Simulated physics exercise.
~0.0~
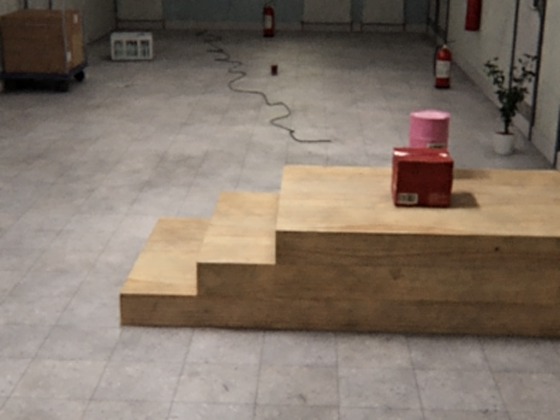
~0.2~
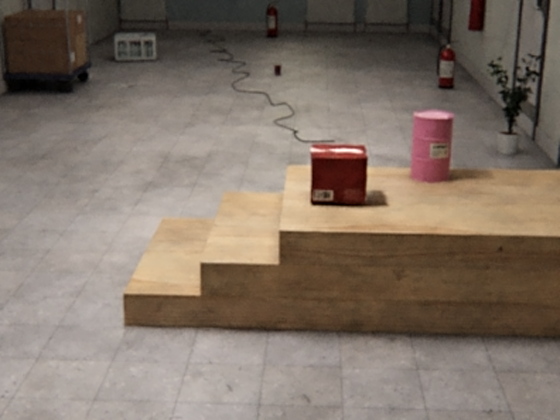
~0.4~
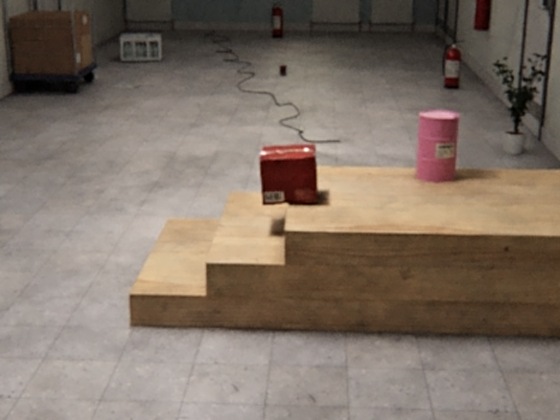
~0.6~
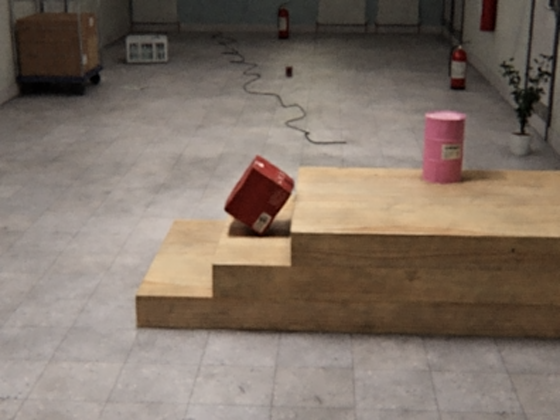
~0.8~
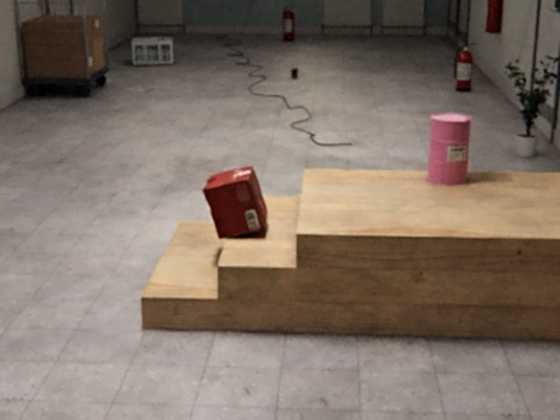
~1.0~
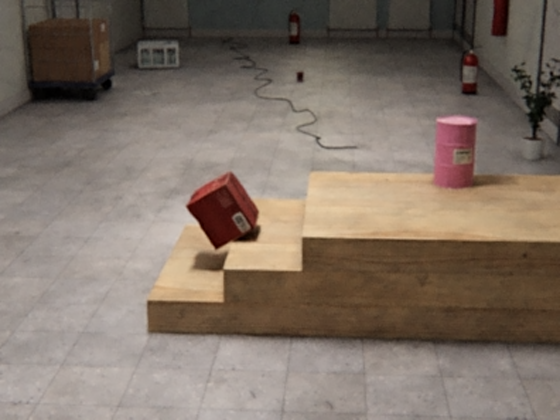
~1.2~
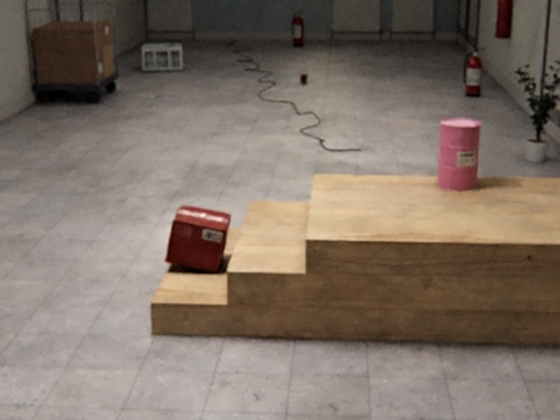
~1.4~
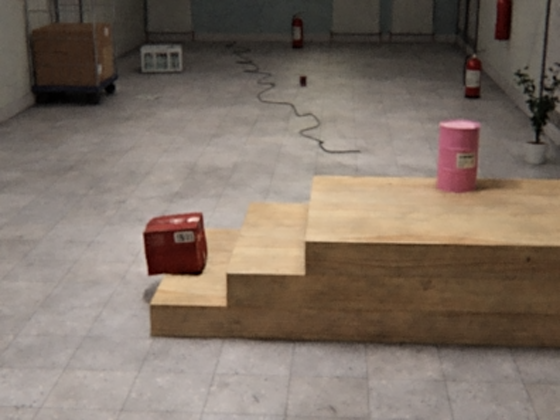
In a grey-tiled room, a short flight of wooden steps leads up to a landing where a red box sits in front of a pink canister. The box slides left across the landing, away from the canister, and moves out over the top edge. It drops towards the step below, tipping over to the left, and tumbles on down the flight, turning as it goes. Reaching the lowest step, it shifts left and ends at that step's outer edge, partly overhanging it, while the canister still stands upright on the landing.
